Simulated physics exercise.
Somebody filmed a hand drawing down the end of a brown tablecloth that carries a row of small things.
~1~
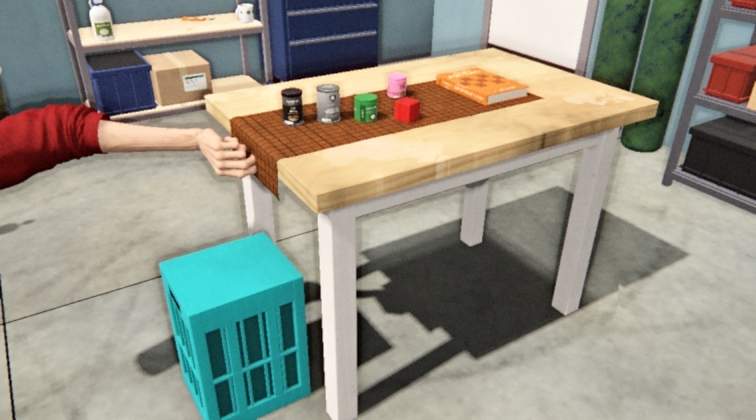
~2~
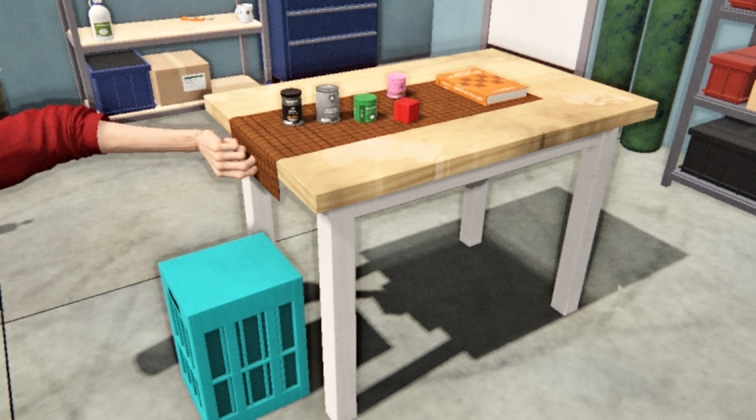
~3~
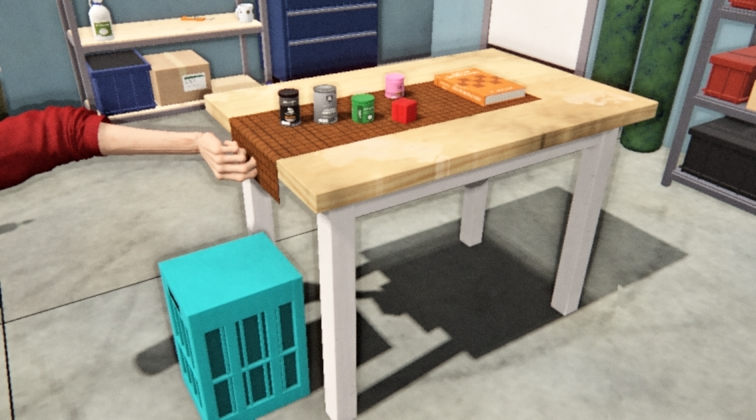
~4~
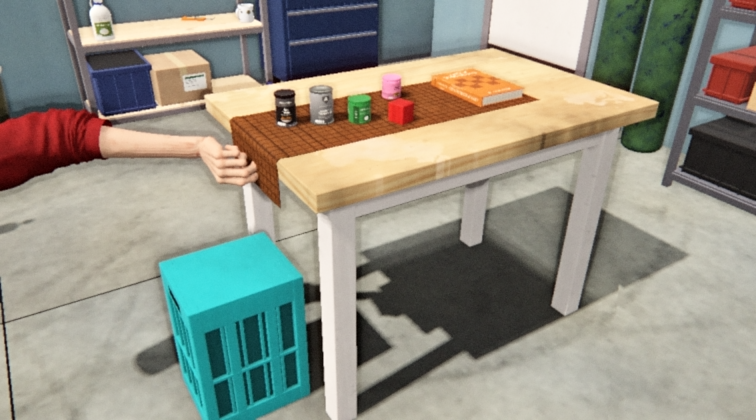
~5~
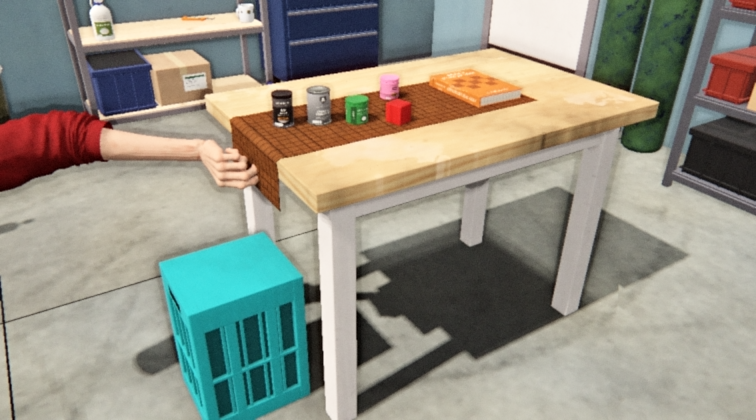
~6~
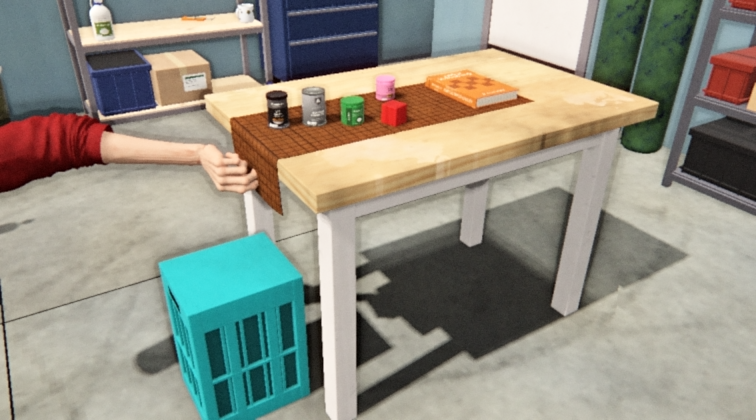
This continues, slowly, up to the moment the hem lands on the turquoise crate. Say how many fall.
The answer is two.
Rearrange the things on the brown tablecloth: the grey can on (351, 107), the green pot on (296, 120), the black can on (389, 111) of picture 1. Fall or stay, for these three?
The grey can stays on; the green pot goes over; the black can keeps its place on top.
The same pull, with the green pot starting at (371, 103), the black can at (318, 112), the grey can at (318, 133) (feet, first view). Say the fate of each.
The green pot survives, the black can tumbles off, the grey can comes down.
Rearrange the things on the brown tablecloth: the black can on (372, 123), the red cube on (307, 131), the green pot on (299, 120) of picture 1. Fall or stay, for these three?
The black can remains up; the red cube goes over; the green pot falls.
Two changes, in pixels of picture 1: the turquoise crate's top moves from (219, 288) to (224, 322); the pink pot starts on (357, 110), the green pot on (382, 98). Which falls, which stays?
The pink pot goes over; the green pot stays on.
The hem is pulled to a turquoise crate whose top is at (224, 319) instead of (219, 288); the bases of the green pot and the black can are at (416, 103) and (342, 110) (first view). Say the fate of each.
The green pot remains up; the black can goes over.
Early on, hem near (258, 212); all still up.
Midway, hem near (260, 246); black can gone.
Near the end, hem on the crate; black can and grey can gone.
Finally, hem on the crate; black can and grey can gone. Over the edge go two.
